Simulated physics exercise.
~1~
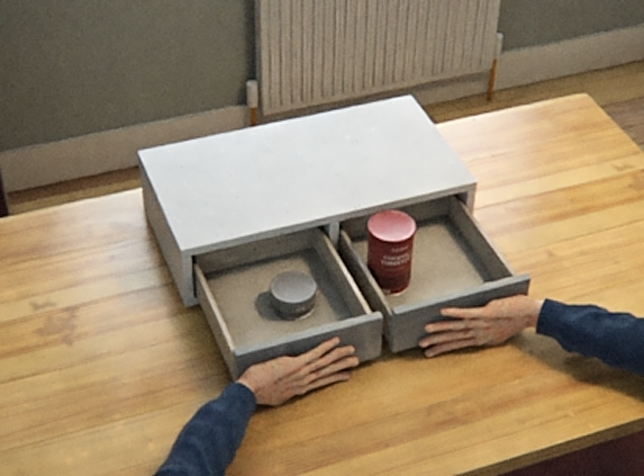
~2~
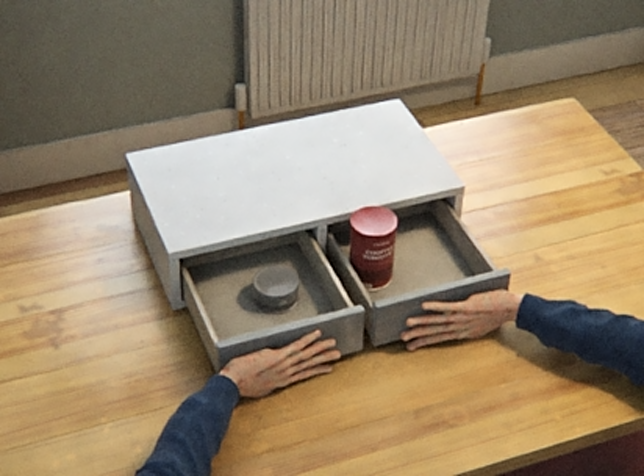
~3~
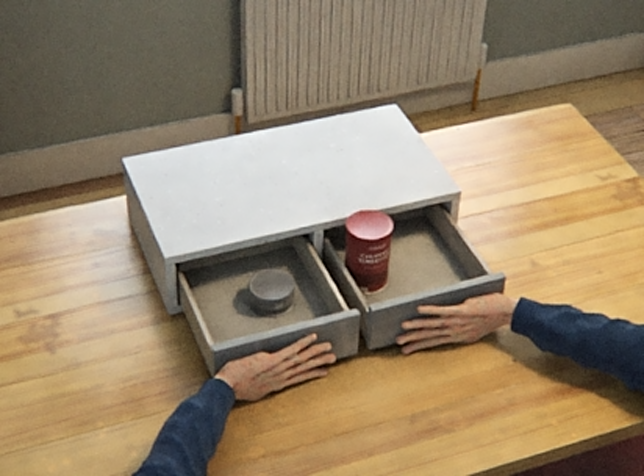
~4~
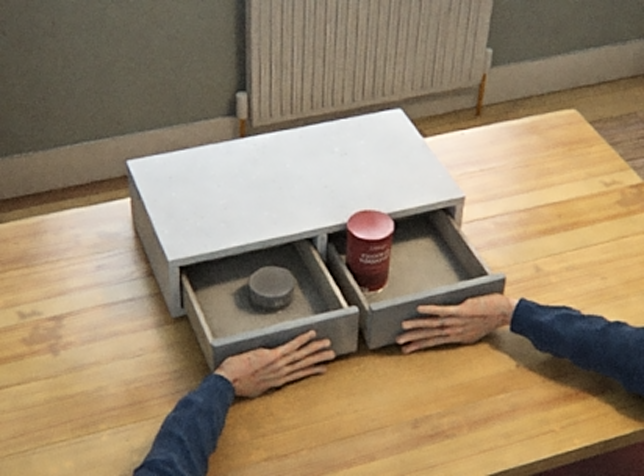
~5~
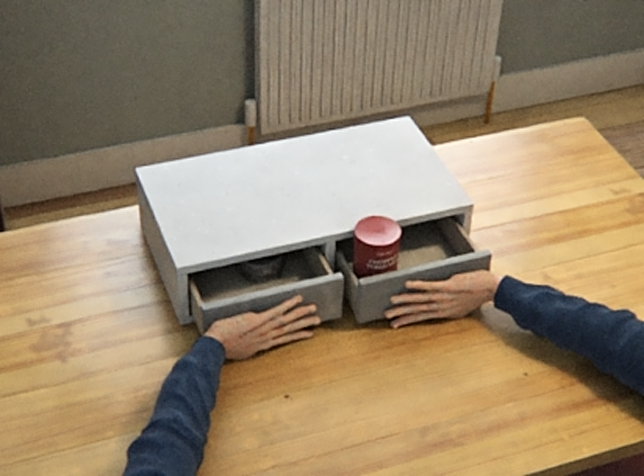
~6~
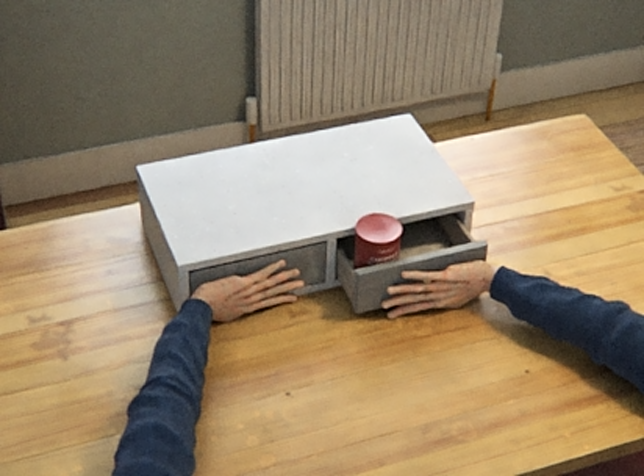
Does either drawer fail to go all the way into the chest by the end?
Yes, the right drawer, with the red tin still upright in it, is left partly open. The left drawer closes completely.
